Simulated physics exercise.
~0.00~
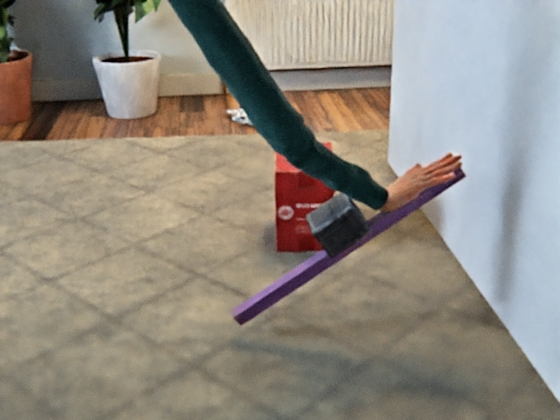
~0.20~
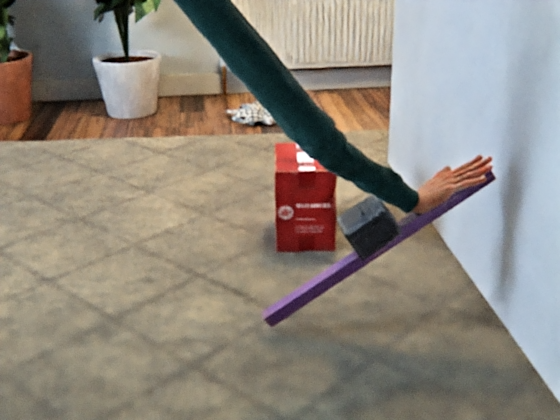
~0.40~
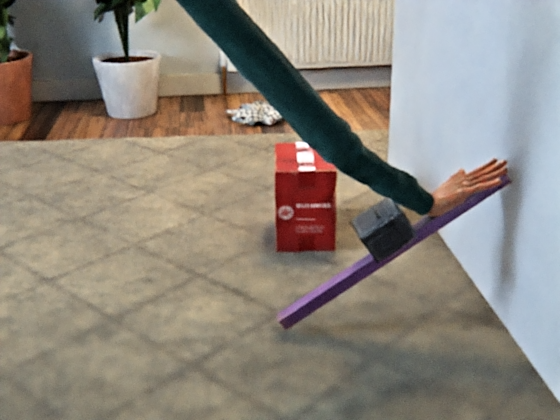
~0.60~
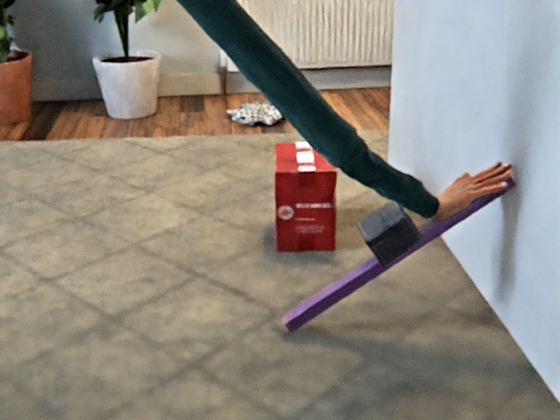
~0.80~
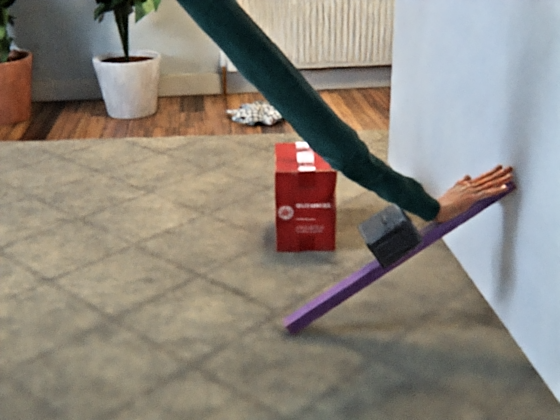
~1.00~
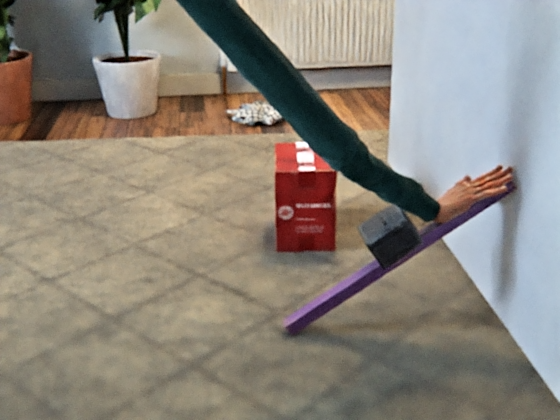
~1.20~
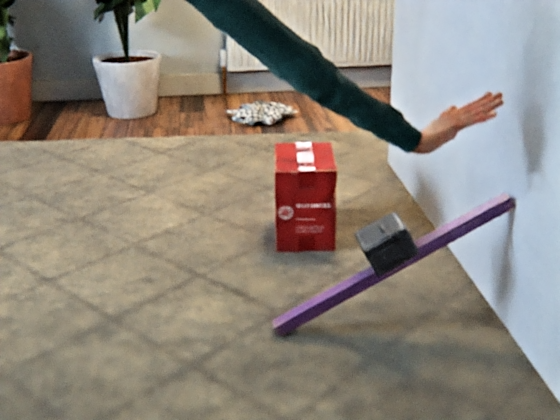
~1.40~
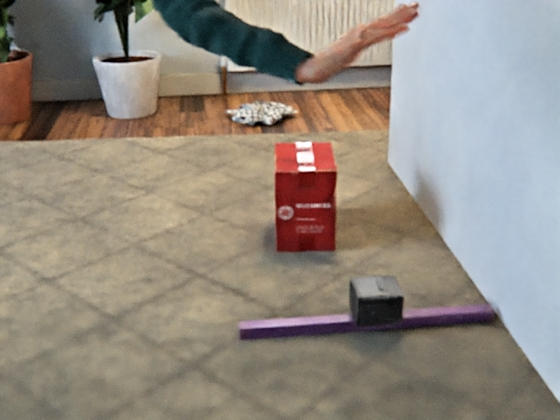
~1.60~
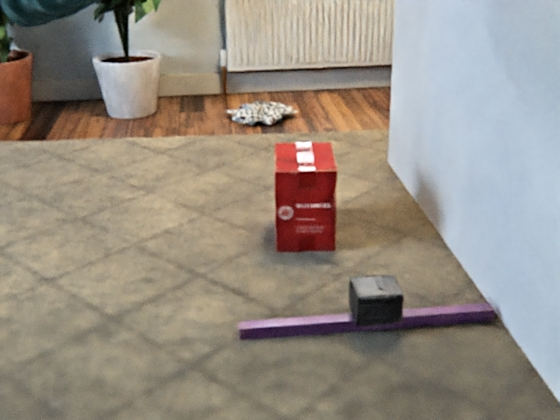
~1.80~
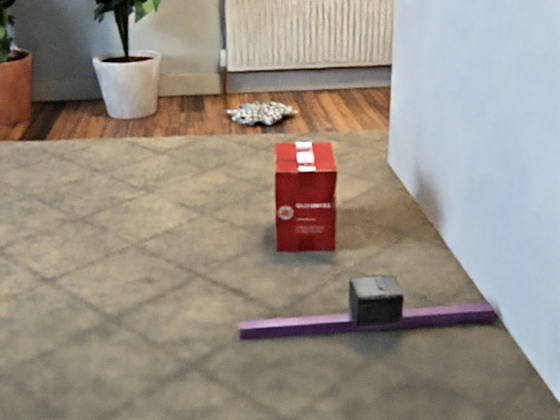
A hand leaning a purple pole with a dark block against a wall, then letting go, the pole sliding down flat.
